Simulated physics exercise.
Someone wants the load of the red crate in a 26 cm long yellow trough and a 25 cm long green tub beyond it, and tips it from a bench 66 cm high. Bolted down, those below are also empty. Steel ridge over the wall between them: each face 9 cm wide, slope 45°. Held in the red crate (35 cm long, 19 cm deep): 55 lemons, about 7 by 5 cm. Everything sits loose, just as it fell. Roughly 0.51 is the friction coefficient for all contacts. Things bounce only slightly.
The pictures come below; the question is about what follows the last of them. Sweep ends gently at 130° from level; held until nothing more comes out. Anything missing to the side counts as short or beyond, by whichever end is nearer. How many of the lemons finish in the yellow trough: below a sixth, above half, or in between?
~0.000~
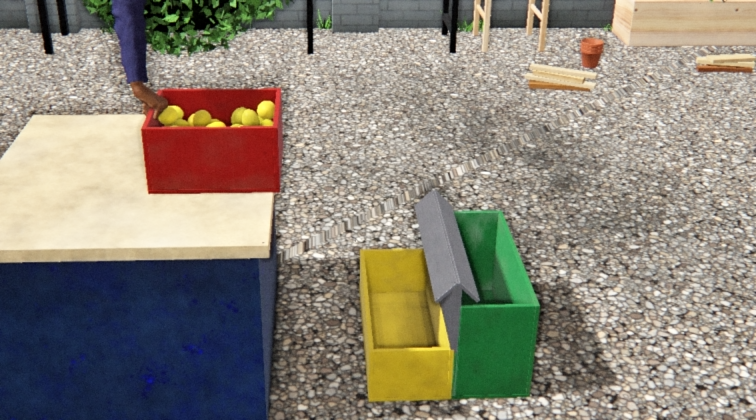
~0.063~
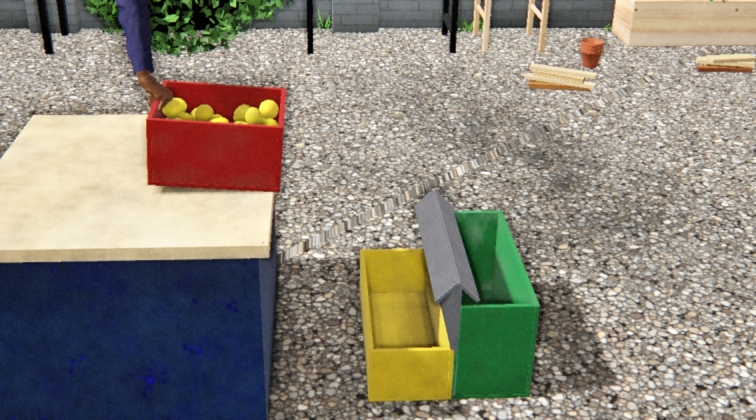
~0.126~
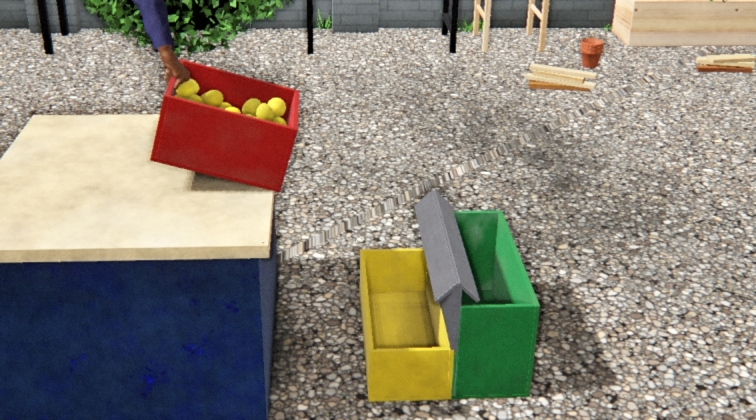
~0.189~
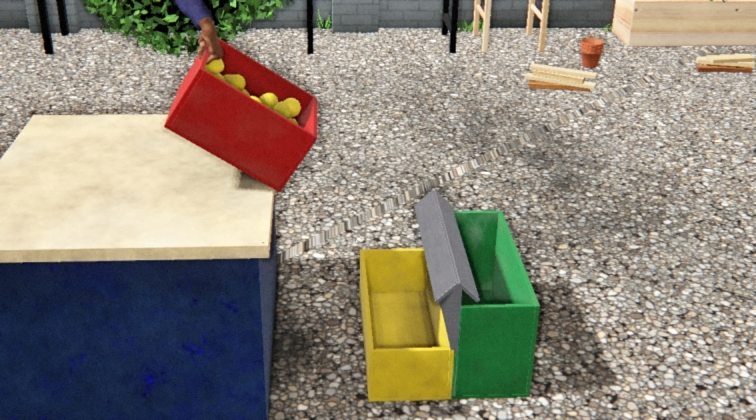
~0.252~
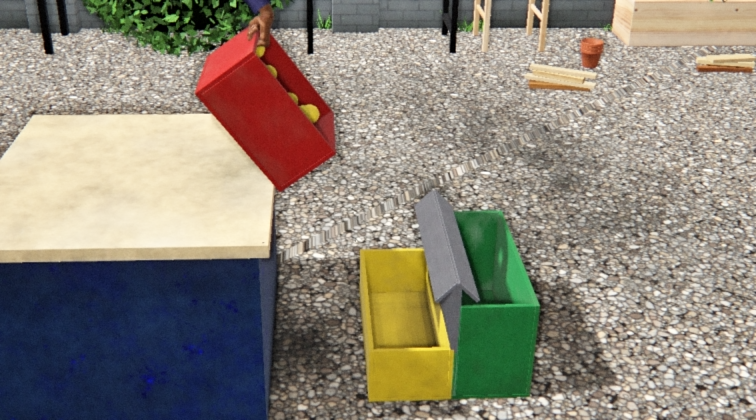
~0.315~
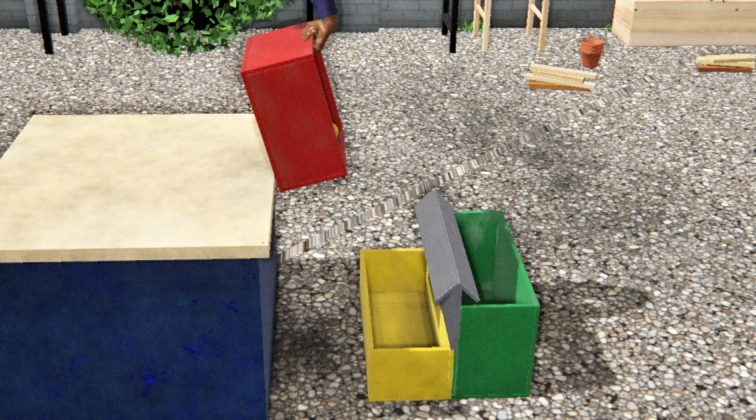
In the yellow trough at the finish: Greater than half of the load.
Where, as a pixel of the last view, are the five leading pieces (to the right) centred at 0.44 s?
Their centre is around (383, 101).
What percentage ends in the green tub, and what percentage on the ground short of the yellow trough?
My estimate is some 25 per cent, then some 0 per cent.
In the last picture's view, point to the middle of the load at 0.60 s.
The middle of the load sits near (406, 210).
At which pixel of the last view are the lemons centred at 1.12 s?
I'd put the middle close to (415, 334) in the last view.
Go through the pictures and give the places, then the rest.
In the first picture (each is followed by its nearest rim corner in this view), red crate, (146, 128); yellow trough, (374, 350); 0° from level; none out.
Red crate, (151, 119); 4° from level, in the second picture.
Red crate, (169, 96); 16° from level, in the third picture.
Red crate, (204, 70); 33° from level, in the fourth picture.
Red crate, (256, 54); 54° from level, in the fifth picture.
Red crate, (313, 58); yellow trough, (374, 350); 75° from level; none out, in the sixth picture.
After 0.44 s, tilt 113°; 52 still in the red crate and 3 in the air.
After 0.60 s, tilt 130°; 9 still in the red crate, 2 in the yellow trough and 44 in the air.
After 0.83 s, tilt 130°; 26 in the yellow trough, 14 in the green tub and 15 in the air.
Outcome (at 1.12 s), 38 in the yellow trough, 15 in the green tub and 2 on the ground beyond the green tub. Asked share, 38 of 55, 69 per cent.
